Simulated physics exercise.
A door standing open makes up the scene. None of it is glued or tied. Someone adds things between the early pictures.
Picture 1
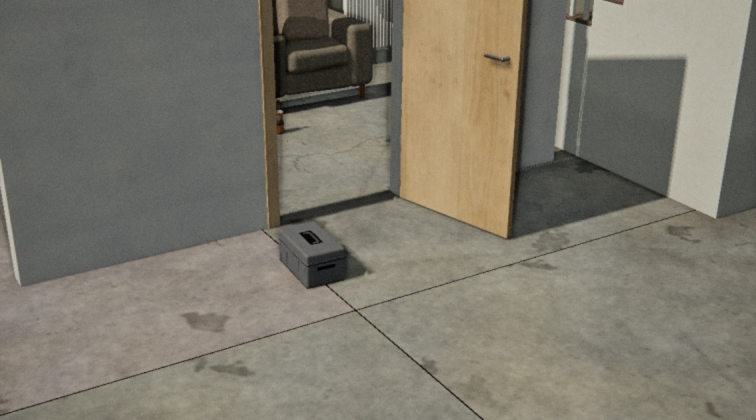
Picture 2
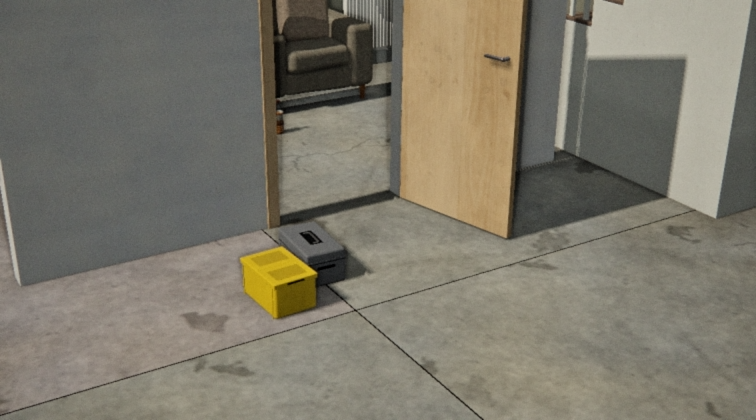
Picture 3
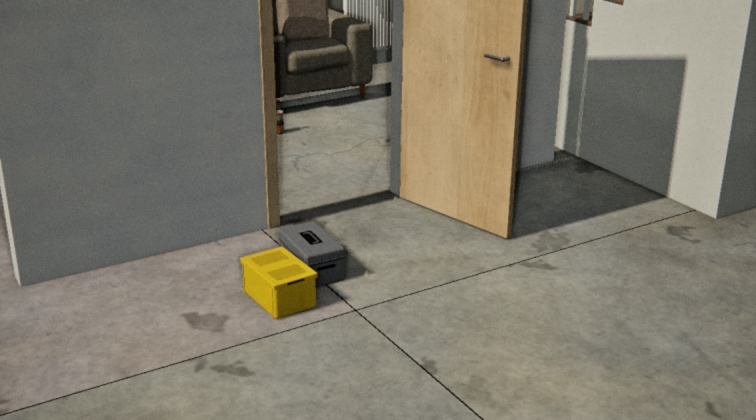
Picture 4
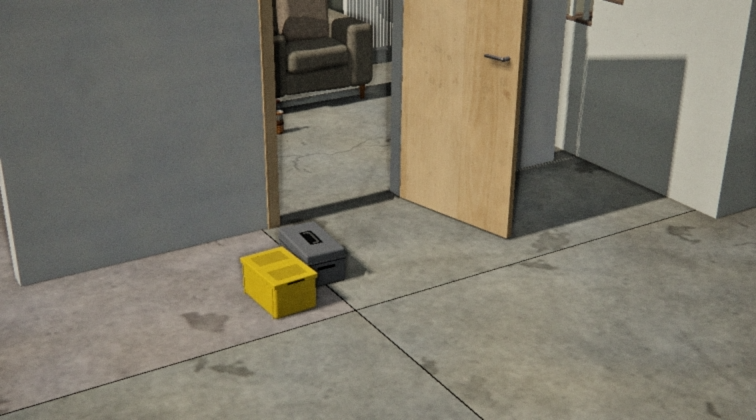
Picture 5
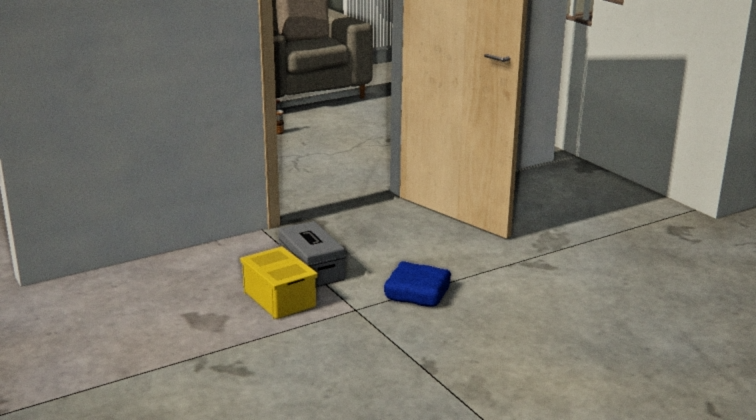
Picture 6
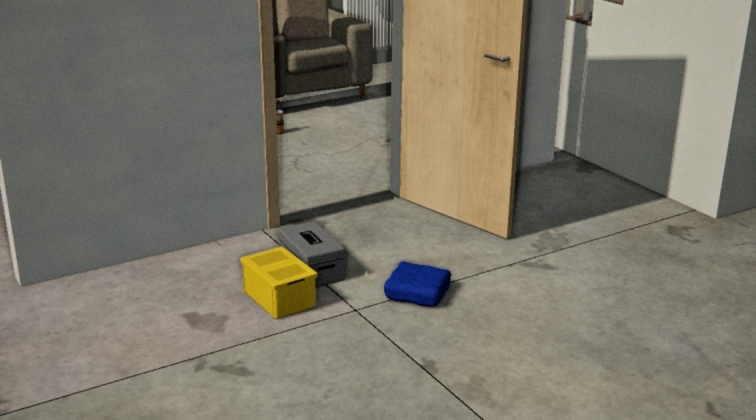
At first, a grey toolbox sits on the concrete floor by a doorway whose wooden door stands wide open. A yellow tote then appears in front of it, slightly to the left, and later a blue cushion appears to the right, while the door and everything already there stay still.
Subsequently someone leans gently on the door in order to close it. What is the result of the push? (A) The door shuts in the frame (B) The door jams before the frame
Answer: A.
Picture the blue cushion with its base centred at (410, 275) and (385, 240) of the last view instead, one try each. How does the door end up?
On the first go it makes it all the way, and on the second it doesn't make it all the way.
Then, 1.00 s later than the last frame, door at 82°.
Then, 1.80 s later than the last frame, door at 51°.
Then, 2.60 s later than the last frame, door at 19°.
When it is over, door at 0°; all 3 as before. End places, in pixels of the last picture, blue cushion near (418, 284).
